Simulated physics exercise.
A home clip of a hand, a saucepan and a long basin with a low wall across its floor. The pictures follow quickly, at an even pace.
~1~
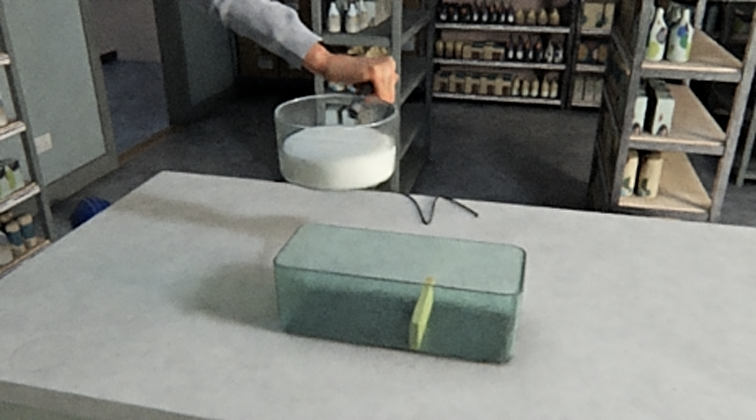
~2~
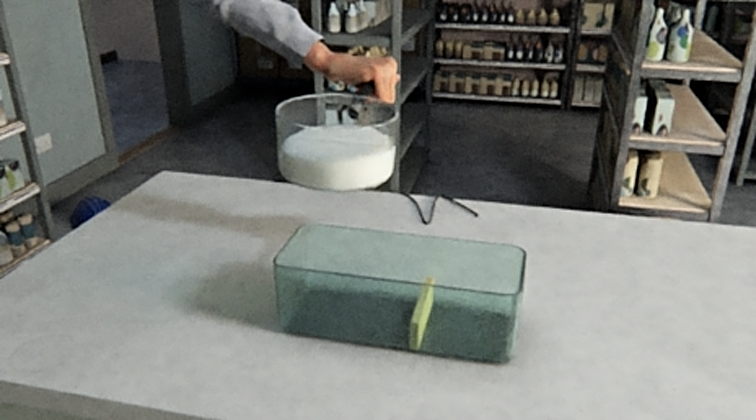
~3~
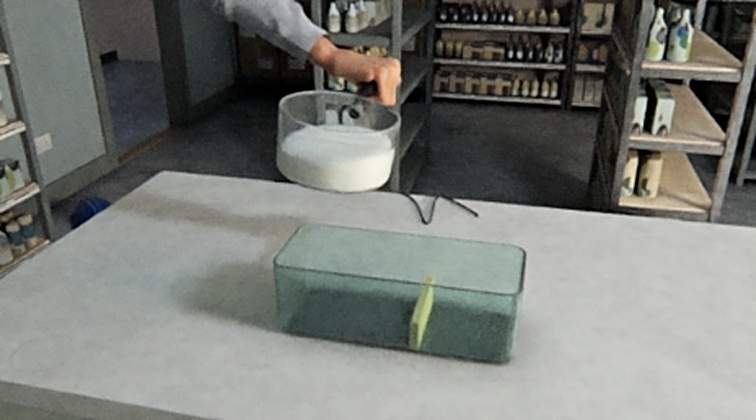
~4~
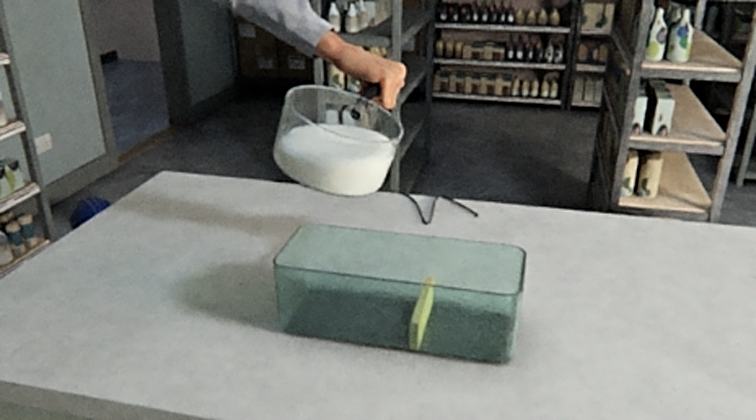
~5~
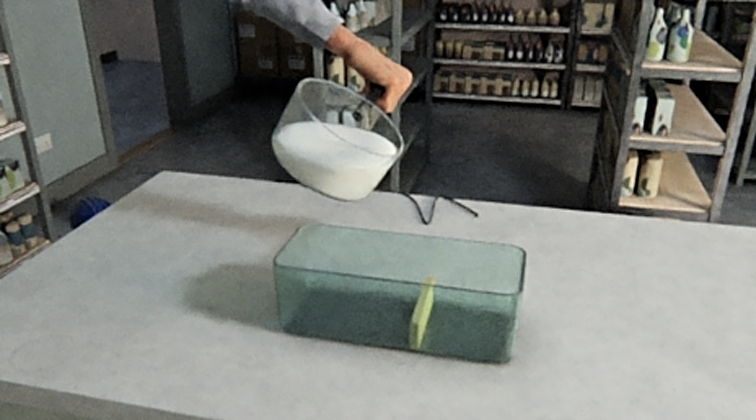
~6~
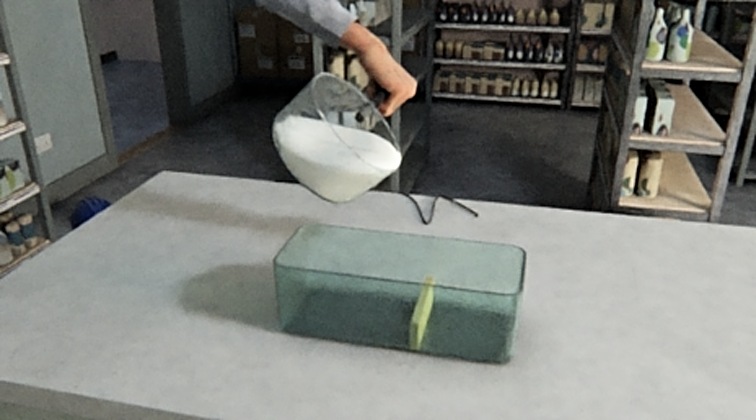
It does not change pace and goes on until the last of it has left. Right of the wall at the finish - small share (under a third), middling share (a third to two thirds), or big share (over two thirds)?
Small.
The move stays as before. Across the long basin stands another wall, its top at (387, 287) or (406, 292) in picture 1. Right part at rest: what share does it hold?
Note: Roughly 70 % in case one, 45 % in case two.
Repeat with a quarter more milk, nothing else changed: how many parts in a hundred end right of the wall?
Estimated share: Around 30 %.
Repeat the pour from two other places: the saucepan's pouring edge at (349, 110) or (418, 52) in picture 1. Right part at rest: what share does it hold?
Close to 20 % for the first start and close to 50 % for the second.
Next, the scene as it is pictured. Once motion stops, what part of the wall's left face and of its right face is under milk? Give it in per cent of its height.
On the left it sits near 50, while on the right it sits near 20.
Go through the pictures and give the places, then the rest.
It leans 0°; its right rim is at (394, 116); the milk meets the walls at (285, 136) and (392, 145); the long basin's rim runs from (287, 244) to (524, 272); the wall's top is at (423, 299), in the first picture.
It leans 2°; its right rim is at (395, 118); the milk meets the walls at (285, 136) and (392, 145), in the second picture.
It leans 9°; its right rim is at (398, 125); the milk meets the walls at (285, 135) and (392, 147), in the third picture.
It leans 19°; its right rim is at (400, 137); the milk meets the walls at (283, 133) and (393, 149), in the fourth picture.
It leans 32°; its right rim is at (400, 151); the milk meets the walls at (281, 127) and (396, 152), in the fifth picture.
It leans 47°; its right rim is at (396, 167); the milk meets the walls at (284, 119) and (397, 156), in the sixth picture.
A moment on, the tilt is 115° and 16 per cent is still to pour, 24 is left of the wall and 10 right of it.
Next, the tilt is 118° and 2 per cent is still to pour, 71 is left of the wall and 19 right of it.
Then the tilt is 118° and 0 per cent is still to pour, 61 is left of the wall and 22 right of it.
Later the tilt is 118° and 0 per cent is still to pour, 72 is left of the wall and 23 right of it.
Finally, 72 per cent lies left of the wall, 23 right of it and 5 outside.
